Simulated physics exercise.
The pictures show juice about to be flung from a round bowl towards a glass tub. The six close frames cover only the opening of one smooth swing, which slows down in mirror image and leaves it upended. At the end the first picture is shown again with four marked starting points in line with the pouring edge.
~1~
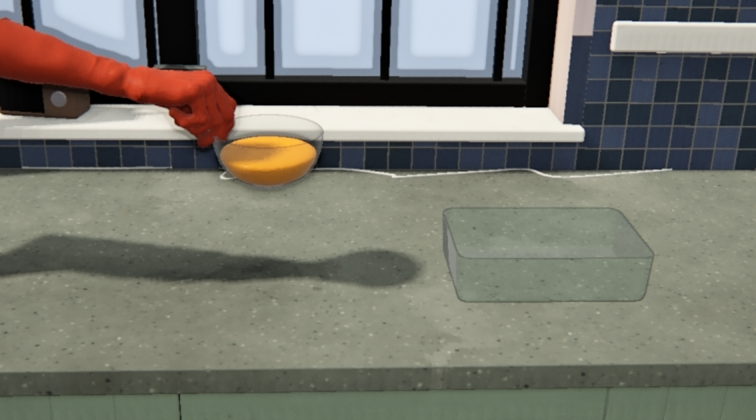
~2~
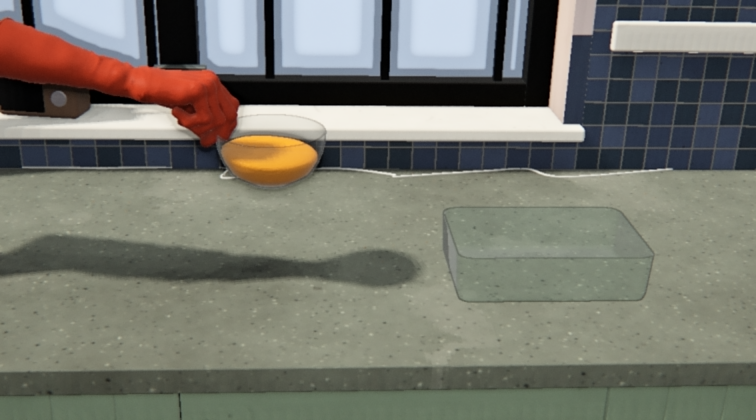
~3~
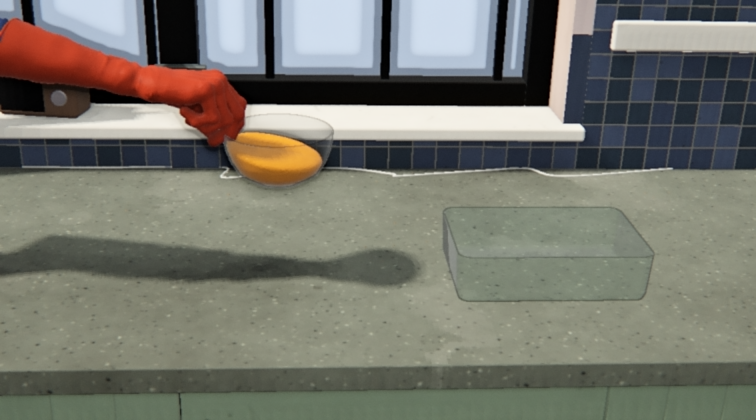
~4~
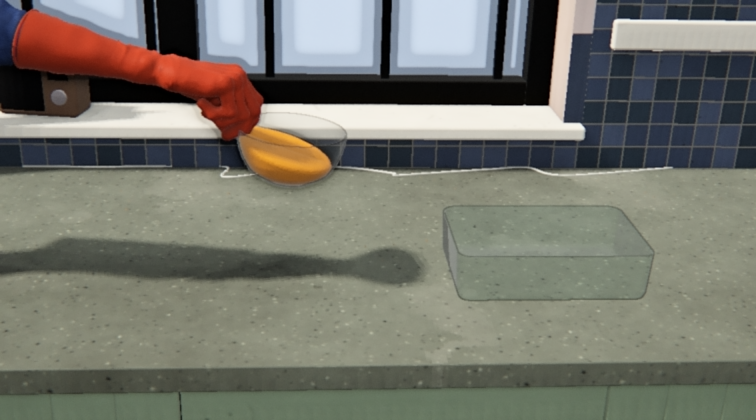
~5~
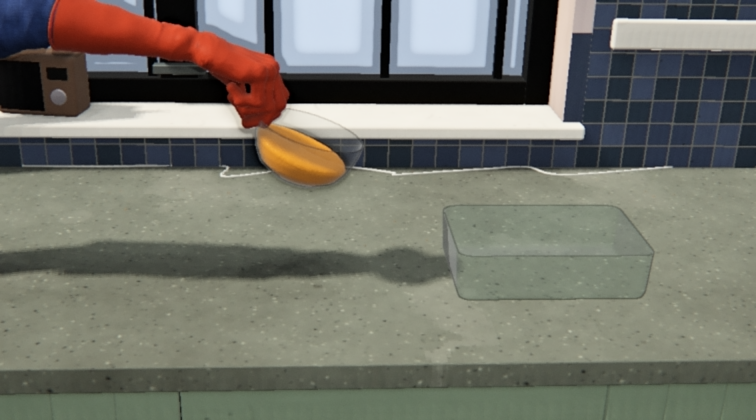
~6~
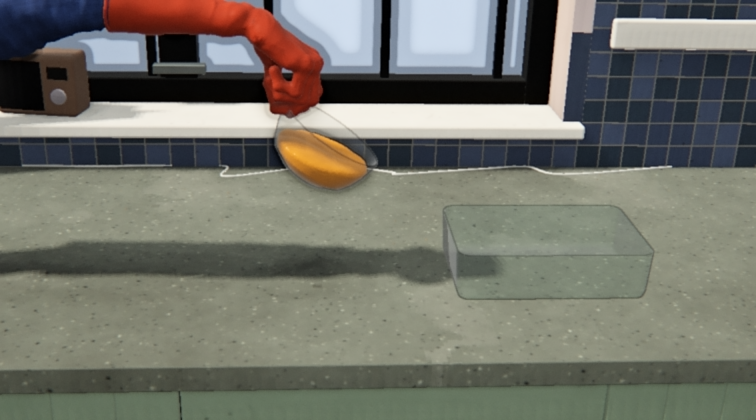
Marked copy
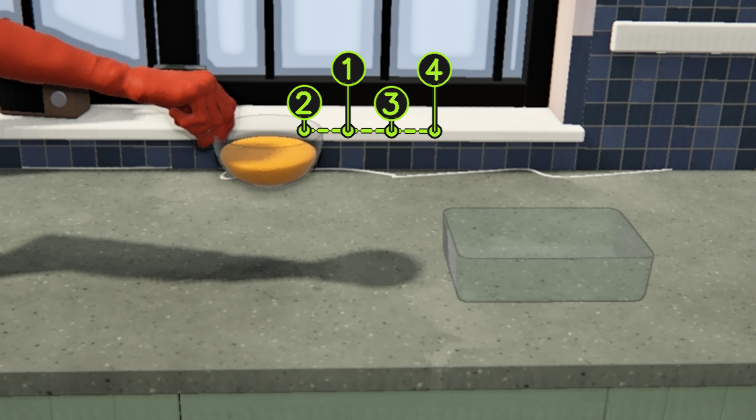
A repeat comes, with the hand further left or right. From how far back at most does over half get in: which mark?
Use place 1.
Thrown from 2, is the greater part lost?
Yes, it does.
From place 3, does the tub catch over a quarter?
Yes, it does.
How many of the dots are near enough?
Three.
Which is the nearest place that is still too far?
That would be 2.
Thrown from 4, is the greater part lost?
No, that is safe.
On the marked copy, 1 at (348, 130); 2 at (304, 130); 3 at (391, 131); 4 at (434, 131).
With 1, about 75 % lands in the tub, 15 % falls short and 10 % goes beside or beyond.
With 2, about 10 % lands in the tub, 86 % falls short and 3 % goes beside or beyond.
With 3, about 84 % lands in the tub, 2 % falls short and 13 % goes beside or beyond.
With 4, about 68 % lands in the tub, 2 % falls short and 30 % goes beside or beyond.
